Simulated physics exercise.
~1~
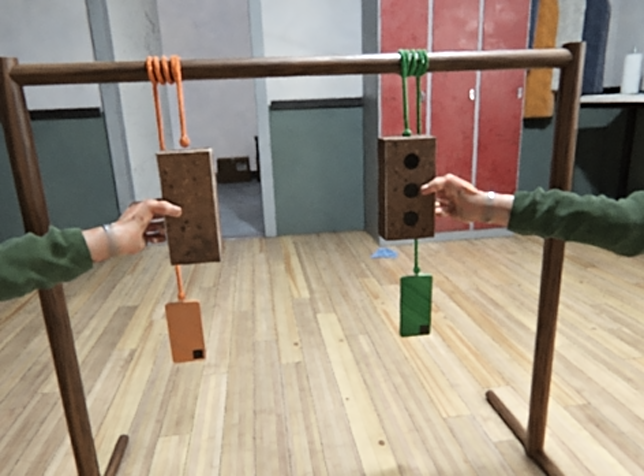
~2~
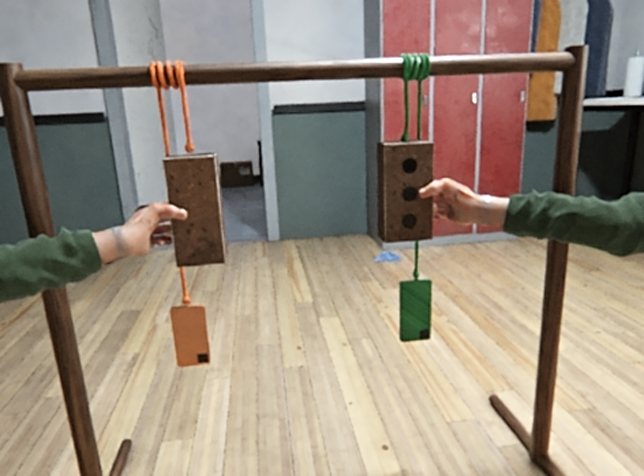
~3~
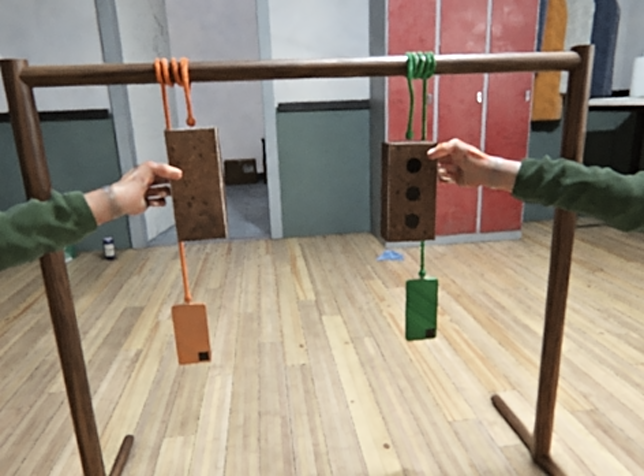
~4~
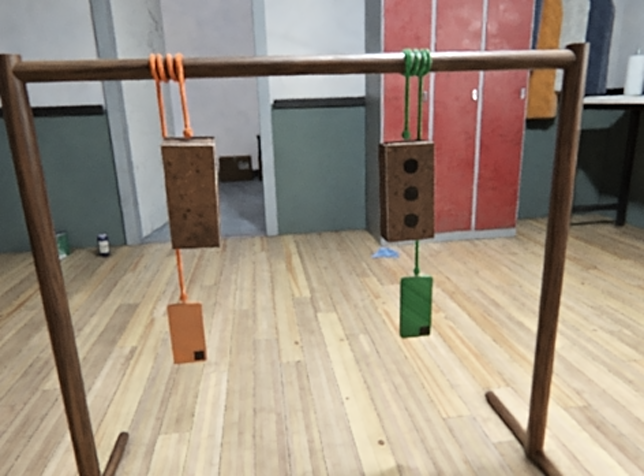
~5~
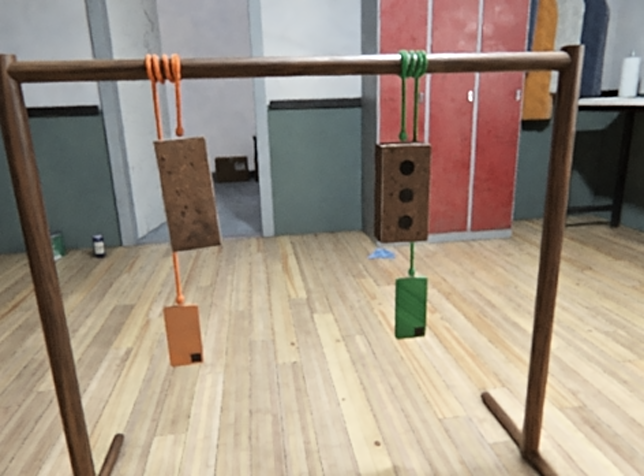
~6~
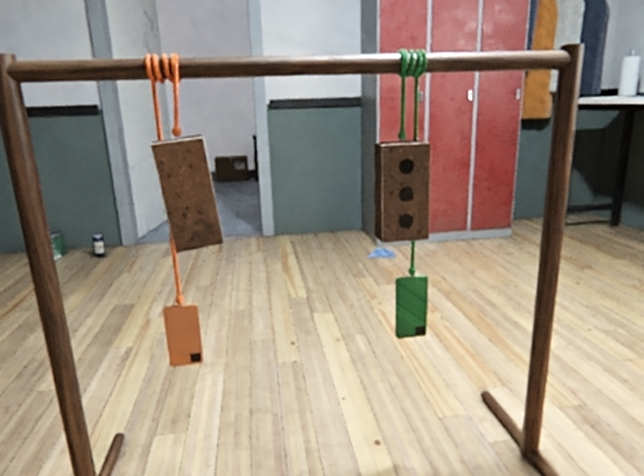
Two hands let go of two bricks hung from a rail, and both stay hanging.
